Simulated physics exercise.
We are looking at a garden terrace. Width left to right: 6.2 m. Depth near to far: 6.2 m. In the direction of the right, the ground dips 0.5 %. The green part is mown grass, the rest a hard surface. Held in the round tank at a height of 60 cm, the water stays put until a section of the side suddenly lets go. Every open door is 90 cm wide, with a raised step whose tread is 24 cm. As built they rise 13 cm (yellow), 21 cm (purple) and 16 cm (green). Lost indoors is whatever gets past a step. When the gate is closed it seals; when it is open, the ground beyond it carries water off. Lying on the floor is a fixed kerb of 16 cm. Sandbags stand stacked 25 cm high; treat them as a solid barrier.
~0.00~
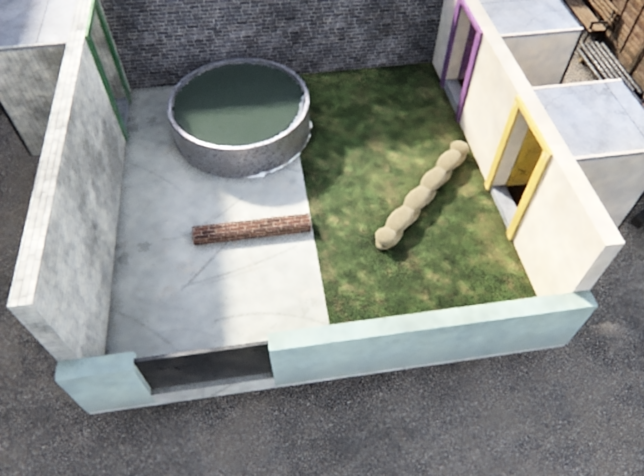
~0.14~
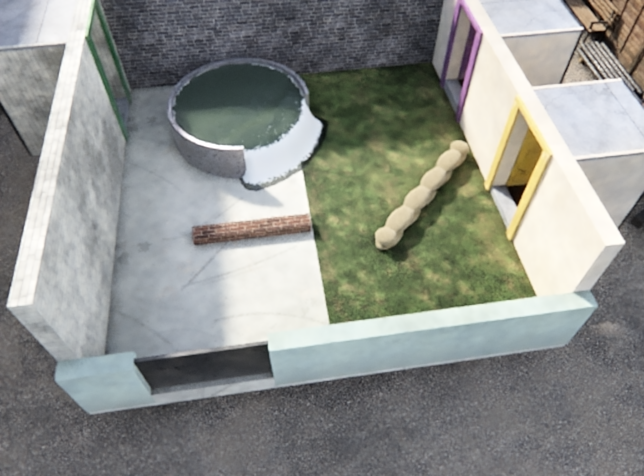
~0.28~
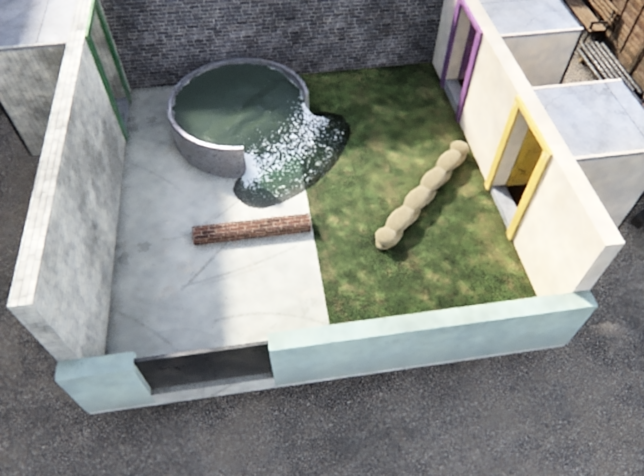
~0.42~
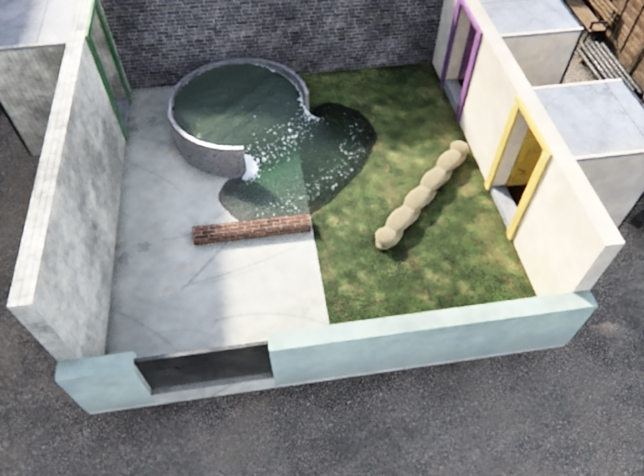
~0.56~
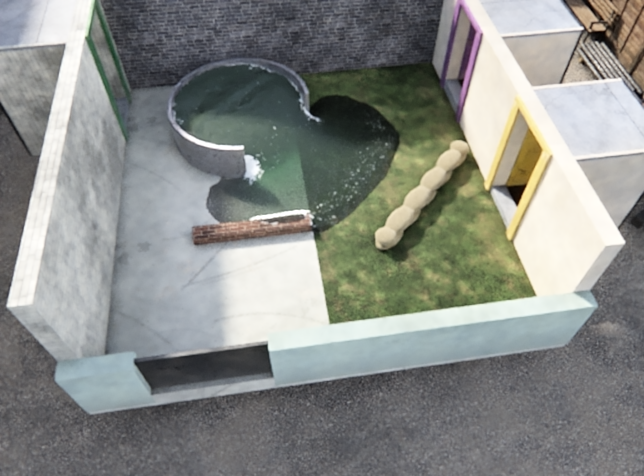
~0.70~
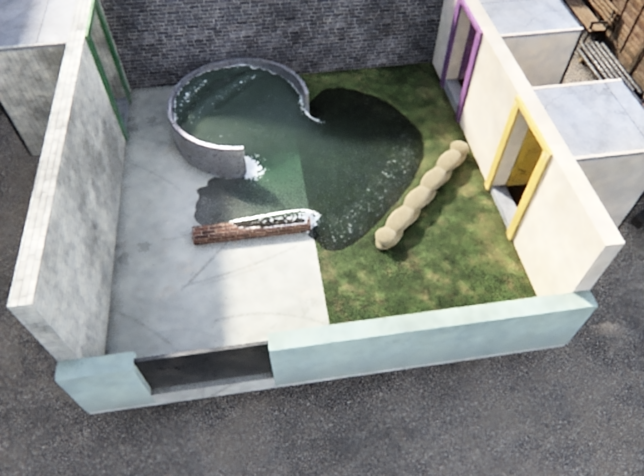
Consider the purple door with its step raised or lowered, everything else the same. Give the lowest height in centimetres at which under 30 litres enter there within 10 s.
12 cm.
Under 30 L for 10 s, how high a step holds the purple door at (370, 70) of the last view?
Roughly 10.5 cm, give or take.
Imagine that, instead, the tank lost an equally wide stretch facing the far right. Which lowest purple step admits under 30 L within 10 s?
Required height: Approx. 23 cm.
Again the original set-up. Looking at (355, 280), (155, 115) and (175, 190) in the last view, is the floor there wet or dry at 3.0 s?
Soaked; untouched; soaked.
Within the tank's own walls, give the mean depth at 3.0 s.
The average depth is some 18 cm.
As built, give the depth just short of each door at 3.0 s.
Depths, in cm - yellow: 1, purple: 17, green: 0.
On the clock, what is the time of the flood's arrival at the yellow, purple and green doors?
Yellow at 3.4 s, purple at 2.0 s, green at 4.5 s.
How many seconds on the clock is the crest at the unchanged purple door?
Peak time: About 3.0 s.
After 1.4 s water covers 30 % of the floor, deepest (32 cm) near (388, 220); it has not reached the purple door.
After 3.0 s water covers 60 % of the floor, deepest (24 cm) near (383, 204); 17 cm at the purple door, 0 litres in over its 21 cm step.
After 10.0 s water covers 95 % of the floor, deepest (12 cm) near (442, 92); 11 cm at the purple door, 0 litres in over its 21 cm step.
At the purple door as built, the water arrived by 2.1 s and peaked near 17 cm at 3.0 s.
With a step of 10.5 cm, 47 litres would have come in within the 10 s; with 14.5 cm, 10 litres. So under 30 litres takes about 12 cm.
